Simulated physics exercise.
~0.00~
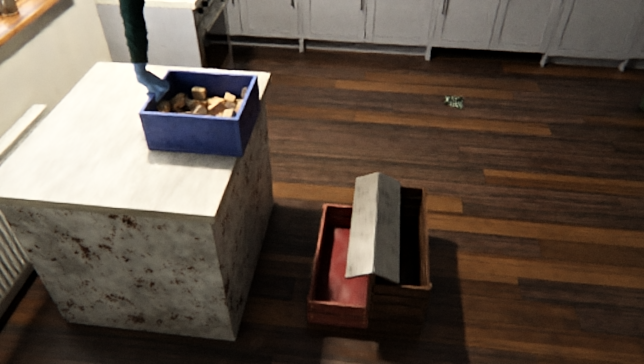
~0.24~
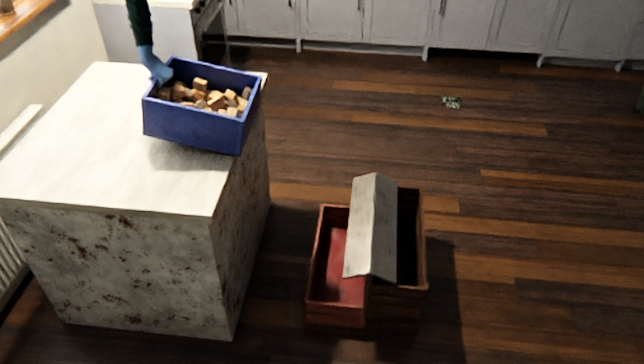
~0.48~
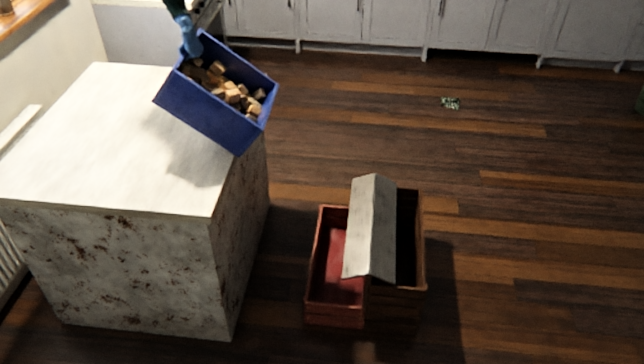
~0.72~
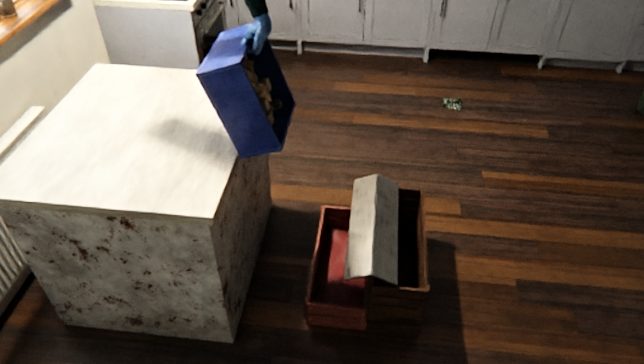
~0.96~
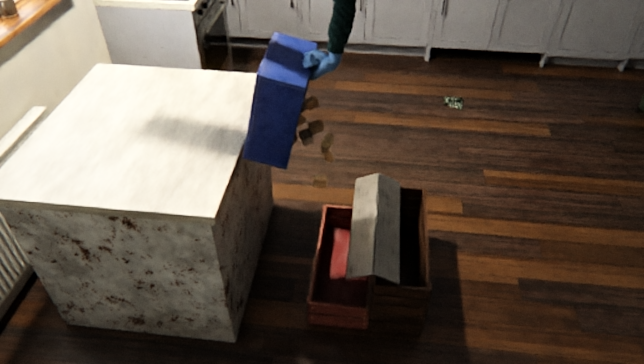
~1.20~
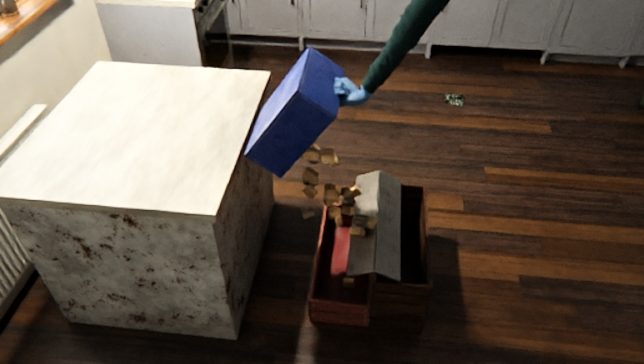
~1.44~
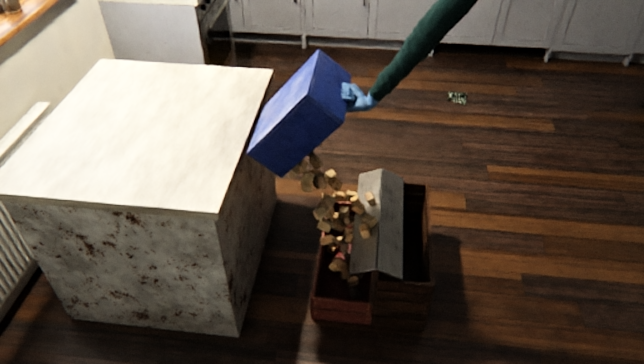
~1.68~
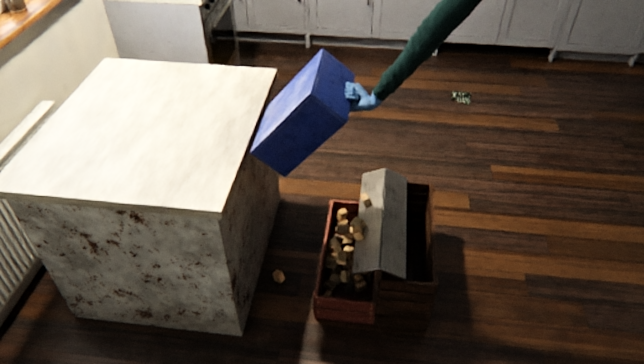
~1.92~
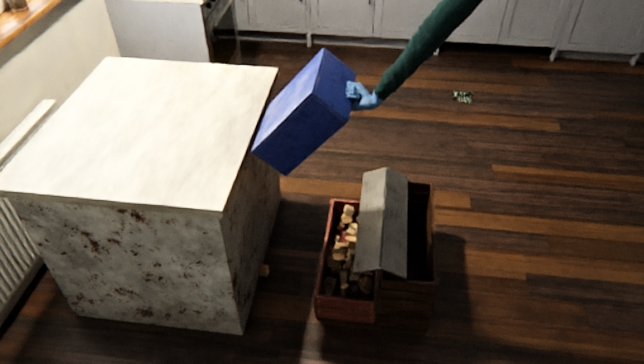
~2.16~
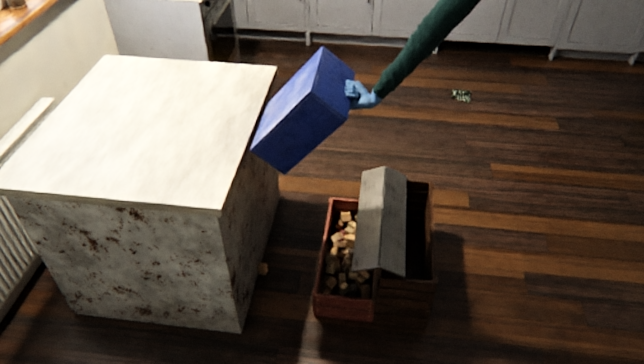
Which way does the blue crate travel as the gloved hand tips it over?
The blue crate moves to the right, going past the edge of the bench as it tips over.
